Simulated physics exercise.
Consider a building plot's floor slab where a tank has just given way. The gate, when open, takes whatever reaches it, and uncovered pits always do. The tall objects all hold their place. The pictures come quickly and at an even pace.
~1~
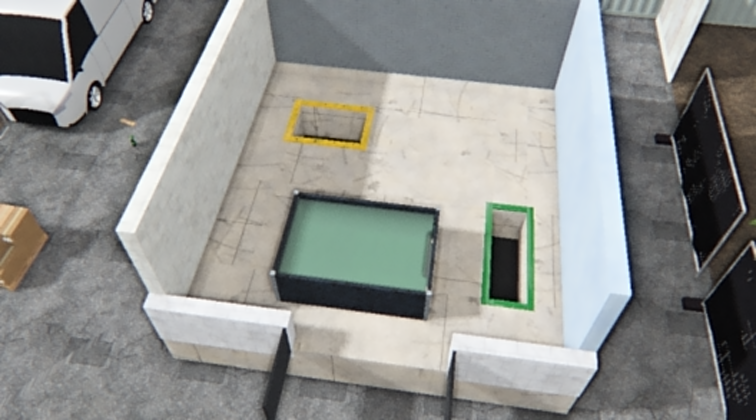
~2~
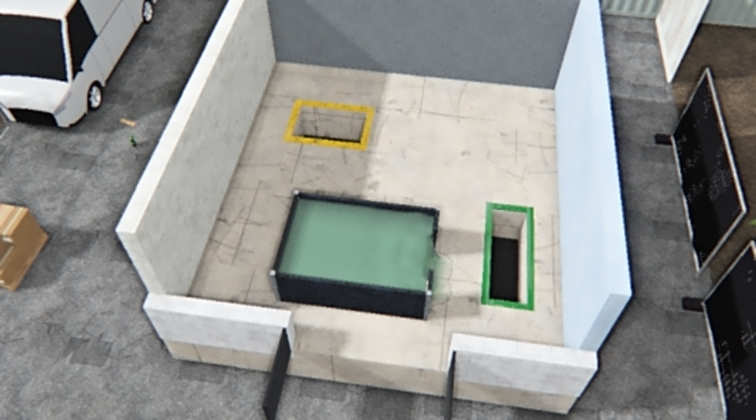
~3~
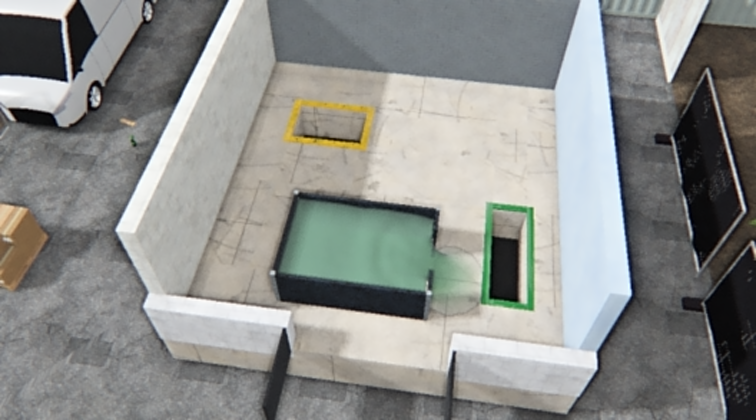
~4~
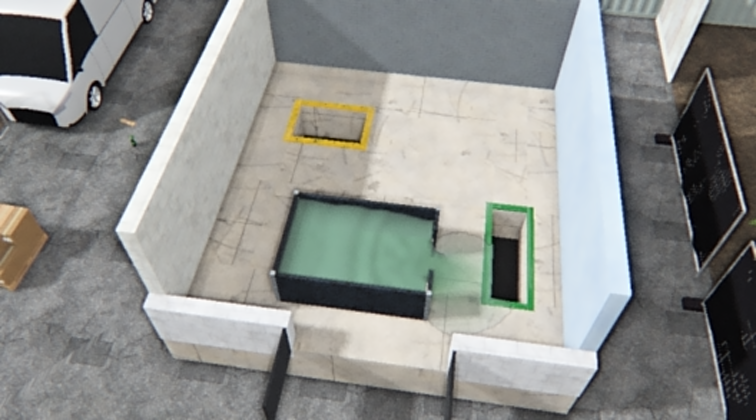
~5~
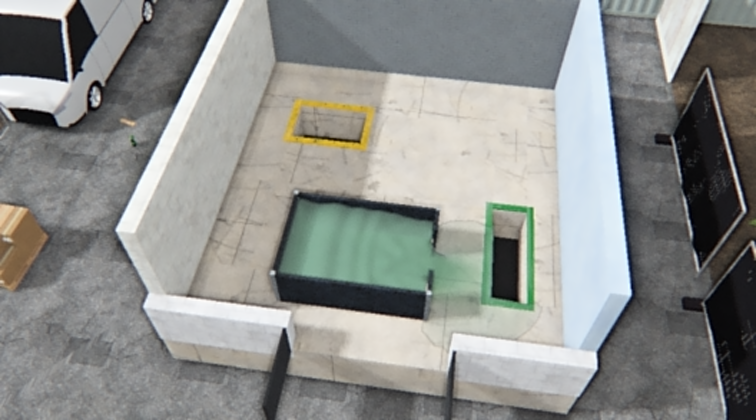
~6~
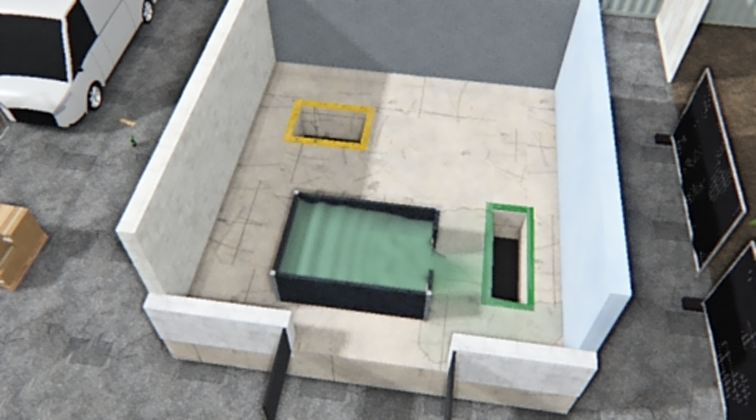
A dark tank of green water sits still, then water pours from its right side toward the green-edged pit.
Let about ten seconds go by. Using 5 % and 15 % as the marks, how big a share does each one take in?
The gate lands in the bottom band - below five per cent. The yellow pit lands in the bottom band - below five per cent. The green pit lands in the top band - past fifteen per cent.
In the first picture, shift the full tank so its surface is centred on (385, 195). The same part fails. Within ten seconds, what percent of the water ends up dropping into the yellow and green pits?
The yellow pit gets 0 per cent and the green pit 75 per cent.
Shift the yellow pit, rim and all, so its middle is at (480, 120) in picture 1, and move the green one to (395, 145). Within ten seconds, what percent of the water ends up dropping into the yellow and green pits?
Yellow 14%, green 8%.
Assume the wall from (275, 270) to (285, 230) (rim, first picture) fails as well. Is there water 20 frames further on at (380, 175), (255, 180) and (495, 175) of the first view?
Point 1: Inundated; point 2: Inundated; point 3: Unwetted.
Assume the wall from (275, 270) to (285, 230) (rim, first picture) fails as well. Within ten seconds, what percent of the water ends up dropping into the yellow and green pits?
Per cent: Yellow 15, green 6.
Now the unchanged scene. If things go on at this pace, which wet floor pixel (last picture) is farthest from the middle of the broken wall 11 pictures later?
I'd put it around (524, 167).
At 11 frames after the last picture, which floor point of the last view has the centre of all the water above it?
Close to (398, 277).
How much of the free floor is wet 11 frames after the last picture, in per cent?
Estimated share: Around 15 %.
A moment on, water covers 10 % of the floor; the gate 0 %, the yellow pit 0 %, the green pit 14 %.
Next, water covers 15 % of the floor; the gate 0 %, the yellow pit 0 %, the green pit 25 %.
Then, water covers 20 % of the floor; the gate 0 %, the yellow pit 0 %, the green pit 37 %.
Later, water covers 30 % of the floor; the gate 1 %, the yellow pit 0 %, the green pit 53 %.
In the end, water covers 40 % of the floor; the gate 3 %, the yellow pit 0 %, the green pit 65 %.
